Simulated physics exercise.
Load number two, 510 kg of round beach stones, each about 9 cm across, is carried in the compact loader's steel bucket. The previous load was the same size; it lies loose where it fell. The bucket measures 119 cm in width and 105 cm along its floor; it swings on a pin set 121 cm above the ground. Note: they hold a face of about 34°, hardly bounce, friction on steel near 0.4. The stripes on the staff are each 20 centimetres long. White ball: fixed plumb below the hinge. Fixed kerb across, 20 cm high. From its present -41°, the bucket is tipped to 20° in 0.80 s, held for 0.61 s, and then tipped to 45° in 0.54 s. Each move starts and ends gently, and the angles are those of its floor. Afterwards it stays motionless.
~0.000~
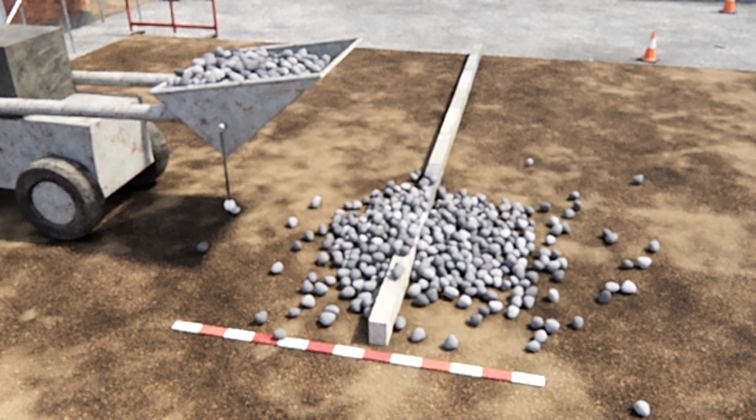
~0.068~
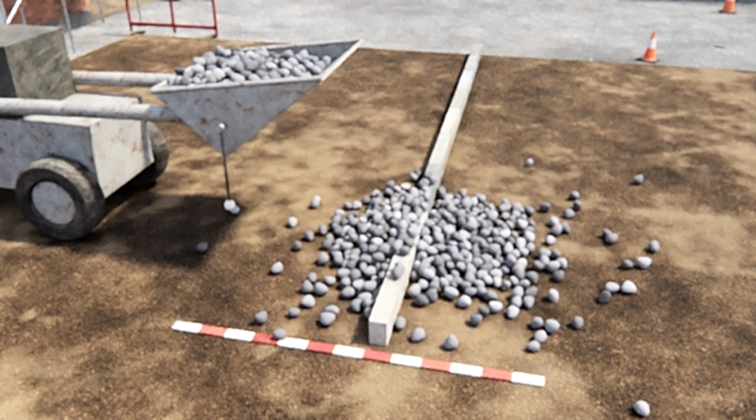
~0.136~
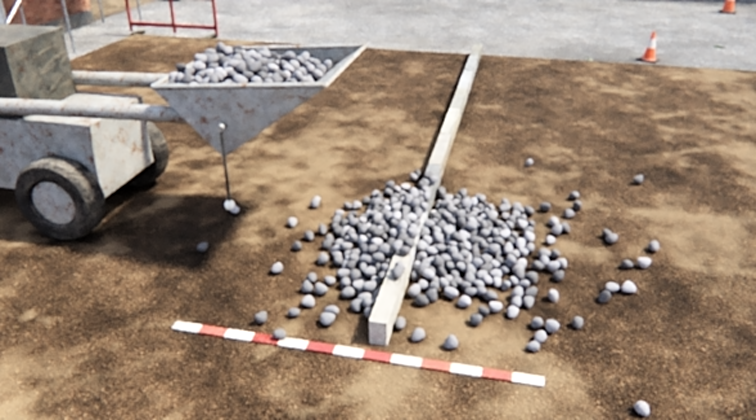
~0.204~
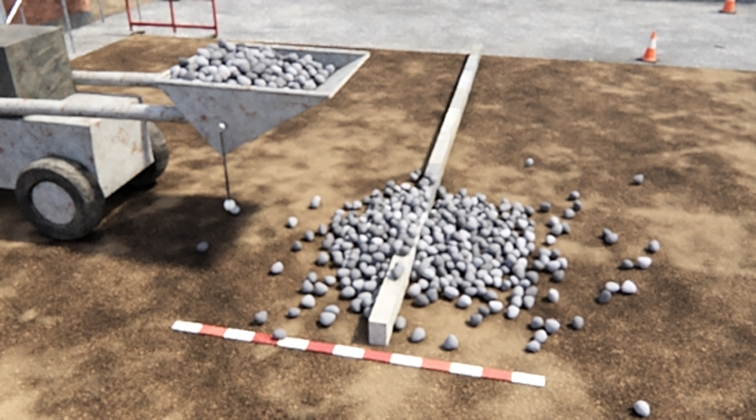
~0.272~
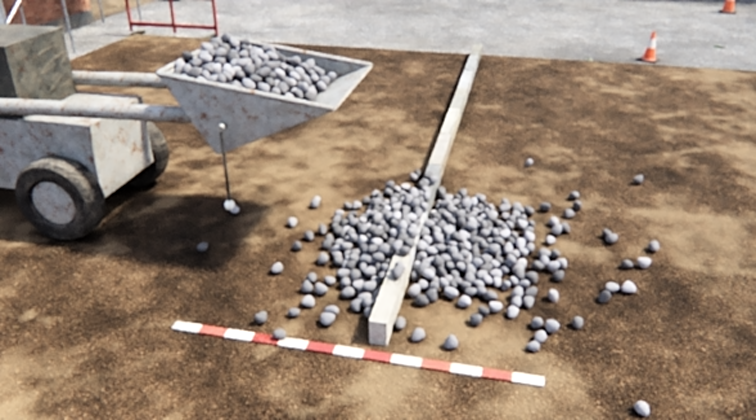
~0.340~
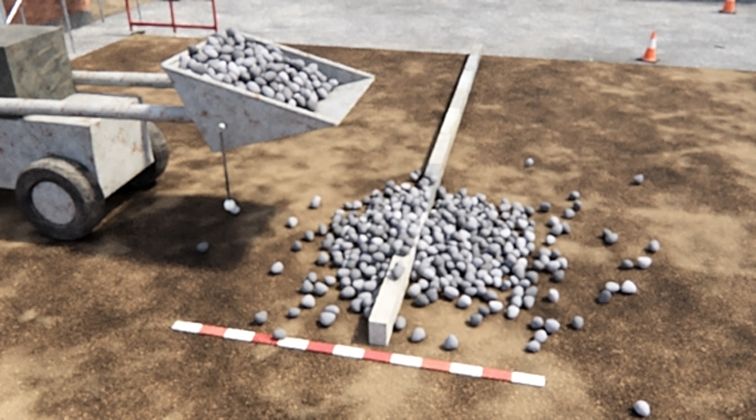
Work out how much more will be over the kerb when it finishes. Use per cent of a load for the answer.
Around 19 out of 100.
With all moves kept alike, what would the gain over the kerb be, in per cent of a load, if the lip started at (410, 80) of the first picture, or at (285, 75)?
First place: Roughly 80 %; second place: Roughly 0 %.
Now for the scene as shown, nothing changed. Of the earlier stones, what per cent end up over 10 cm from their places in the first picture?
Close to 10 per cent.
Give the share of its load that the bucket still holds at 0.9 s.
It keeps some 100 percent of its load.
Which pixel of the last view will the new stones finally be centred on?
I'd point to about (365, 225).
After 0.6 s the floor is at 11°; in per cent of one load, 100 in the bucket, 49 on this side of the kerb, 52 over the kerb; the foremost stones are at (631, 257).
After 0.9 s the floor is at 20°; in per cent of one load, 99 in the bucket, 50 on this side of the kerb, 52 over the kerb; the foremost stones are at (631, 257).
After 2.4 s the floor is at 45°; in per cent of one load, 0 in the bucket, 130 on this side of the kerb, 71 over the kerb; the foremost stones are at (631, 257).
After 5.2 s the floor is at 45°; in per cent of one load, 0 in the bucket, 130 on this side of the kerb, 71 over the kerb; the foremost stones are at (631, 257). Net gain over the kerb, 19.
